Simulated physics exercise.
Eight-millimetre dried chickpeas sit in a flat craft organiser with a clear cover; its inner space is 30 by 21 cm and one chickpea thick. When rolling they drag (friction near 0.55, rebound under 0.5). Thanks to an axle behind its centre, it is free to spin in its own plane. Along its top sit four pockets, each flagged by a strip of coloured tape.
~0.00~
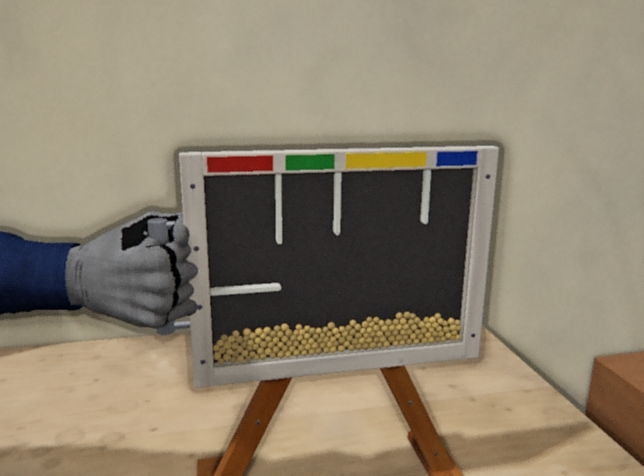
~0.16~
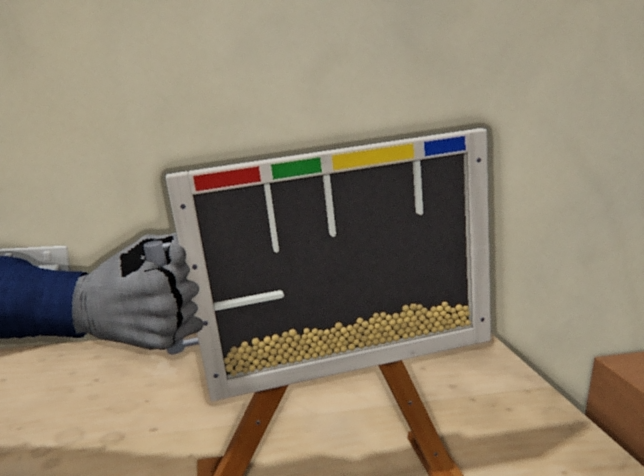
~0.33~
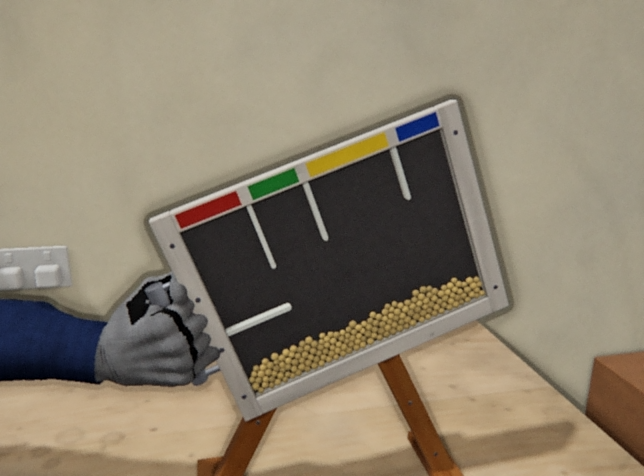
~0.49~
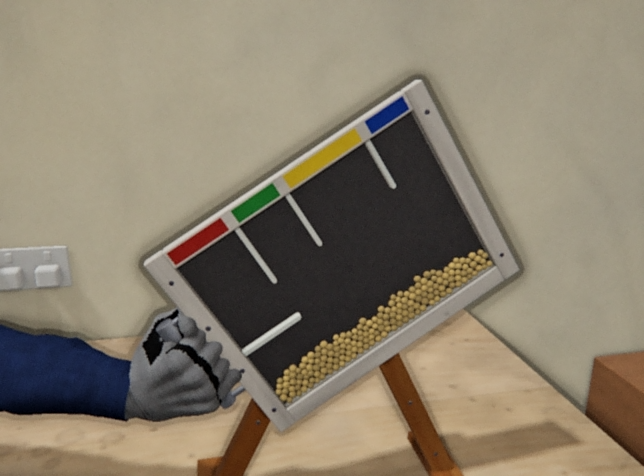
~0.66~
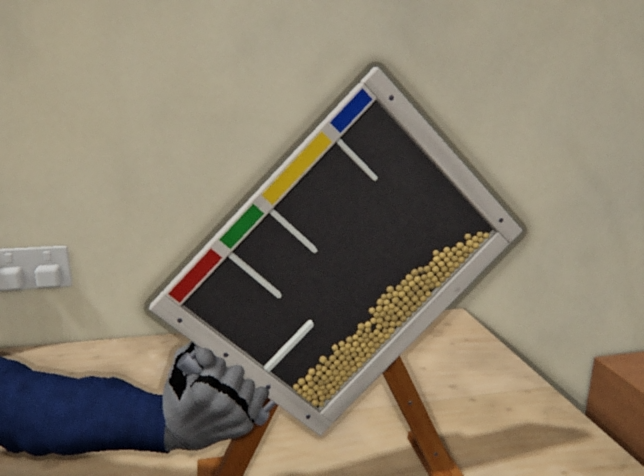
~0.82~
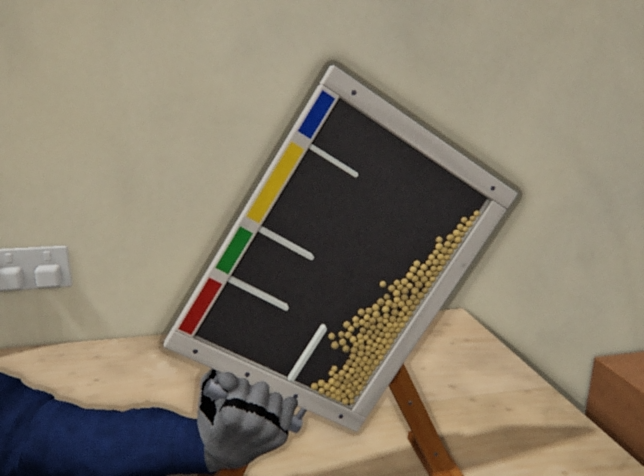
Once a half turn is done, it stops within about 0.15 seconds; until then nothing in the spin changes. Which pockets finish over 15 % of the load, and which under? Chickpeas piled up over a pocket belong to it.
Green above, yellow below, red above, blue below 15 %.
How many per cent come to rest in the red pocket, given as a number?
25 %.
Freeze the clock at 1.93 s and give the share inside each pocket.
Green pocket: 10; yellow pocket: 0; red pocket: 20; blue pocket: 0.
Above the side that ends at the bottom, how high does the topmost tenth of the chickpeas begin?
Height: Approx. 14 cm.
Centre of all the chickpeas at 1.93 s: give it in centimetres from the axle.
It sits about 10 cm right and about 4 cm below the axle.
After 1.38 s it has turned 101°, the chickpeas' middle is 8 cm right of and 6 cm below the axle; inside pockets, nothing yet.
After 1.93 s it has turned 143°, the chickpeas' middle is 10 cm right of and 4 cm below the axle; inside pockets, green 10 %, red 20 %.
After 2.48 s it has turned 180°, the chickpeas' middle is 9 cm right of and 2 cm below the axle; inside pockets, green 35 %, red 20 %.
In the end, by 4.5 s, green 50 %, yellow 5 %, red 25 %, blue 0 %, caught on other walls 20 %.
